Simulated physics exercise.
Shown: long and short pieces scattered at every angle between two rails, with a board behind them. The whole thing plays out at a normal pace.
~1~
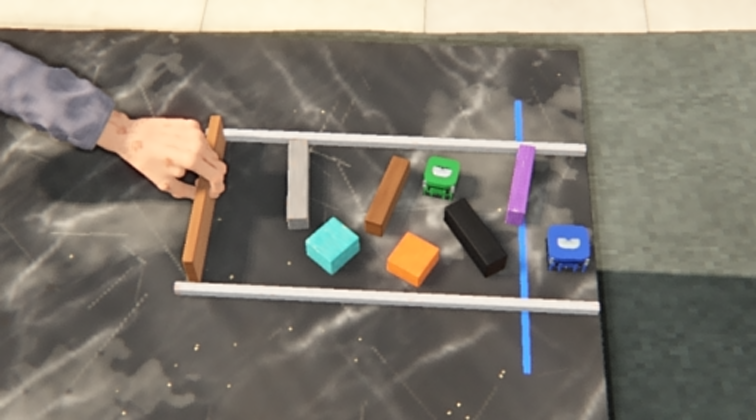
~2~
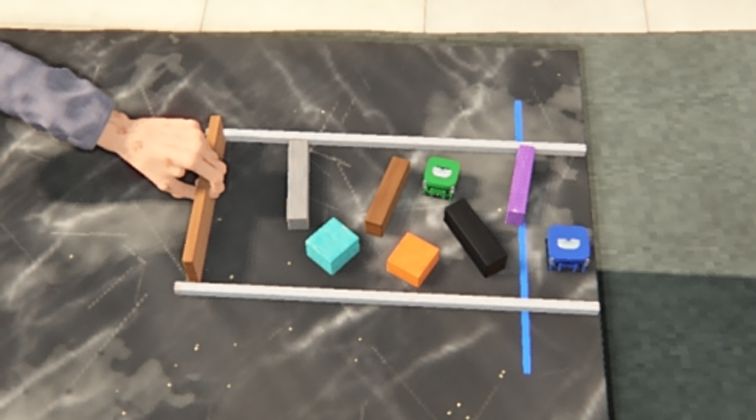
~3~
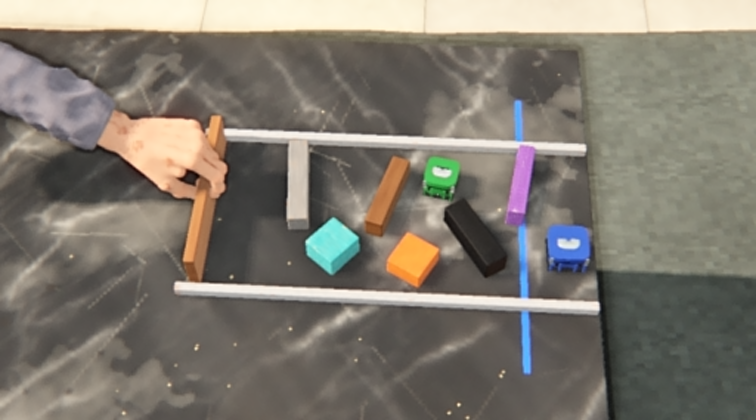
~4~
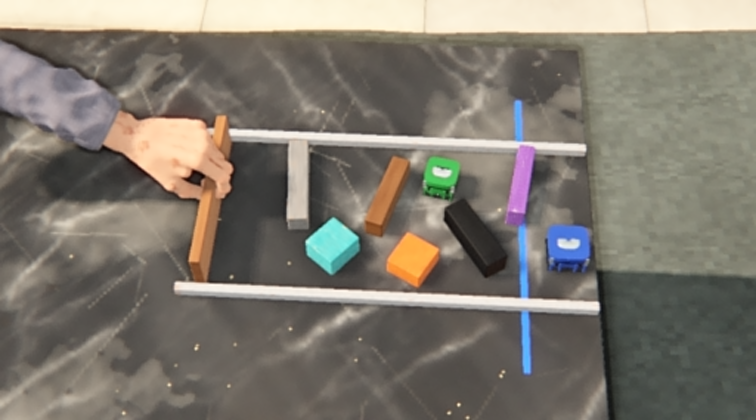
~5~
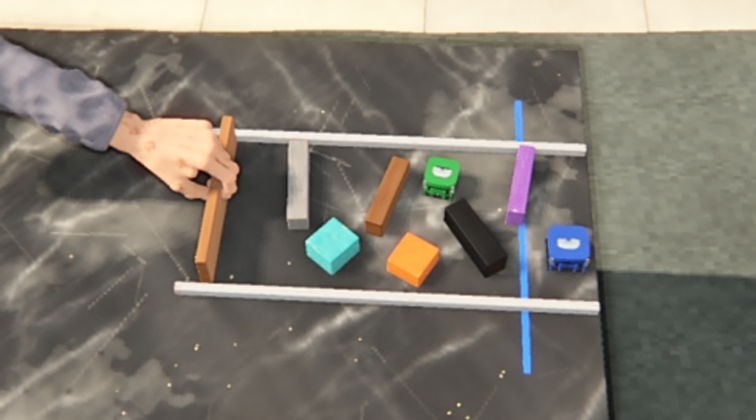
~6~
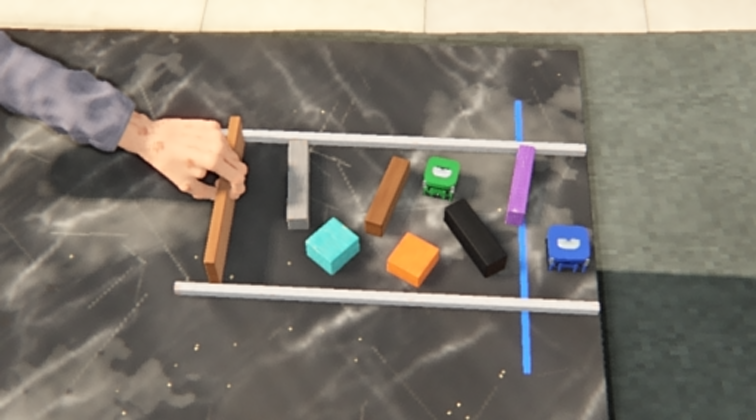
A hand held a wooden board upright between two pale rails, then slid it slightly to the right toward the scattered bars, blocks and small cases, which all stayed still.
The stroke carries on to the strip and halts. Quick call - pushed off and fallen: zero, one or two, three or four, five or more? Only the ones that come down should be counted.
Call: One or two.
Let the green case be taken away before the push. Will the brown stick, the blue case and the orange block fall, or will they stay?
The brown stick: Remains. The blue case: Drops. The orange block: Remains.
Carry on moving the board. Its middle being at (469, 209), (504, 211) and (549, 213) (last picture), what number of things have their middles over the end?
0; 1; 5.
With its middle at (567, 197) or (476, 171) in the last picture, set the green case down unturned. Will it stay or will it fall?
Well, in the first try it leaves the top, and in the second it is not lost.
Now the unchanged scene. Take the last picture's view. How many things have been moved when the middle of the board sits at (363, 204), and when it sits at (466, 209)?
Counts: 4 / 8.
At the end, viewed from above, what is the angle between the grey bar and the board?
It measures close to 0 degrees.
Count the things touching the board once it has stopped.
Contact count: 2.
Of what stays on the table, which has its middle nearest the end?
It would be the black stick.
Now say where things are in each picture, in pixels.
Blue case (567, 249); purple bar (521, 184); black stick (475, 238); board (206, 197); tape (522, 224), in the first frame.
Purple bar (521, 184); orange block (413, 260), in the second frame.
Black stick (475, 238); turquoise block (333, 246), in the third frame.
Blue case (567, 249); grey bar (299, 184), in the fourth frame.
Purple bar (521, 184); board (218, 198), in the fifth frame.
Blue case (567, 249); purple bar (521, 184); black stick (475, 238); board (226, 198); tape (522, 224), in the sixth frame.
Soon after, none off yet; blue case at rest near (567, 249); purple bar at rest near (521, 184); black stick at rest near (475, 238).
At rest, the number that fall off is one or two; fallen, purple bar and blue case.
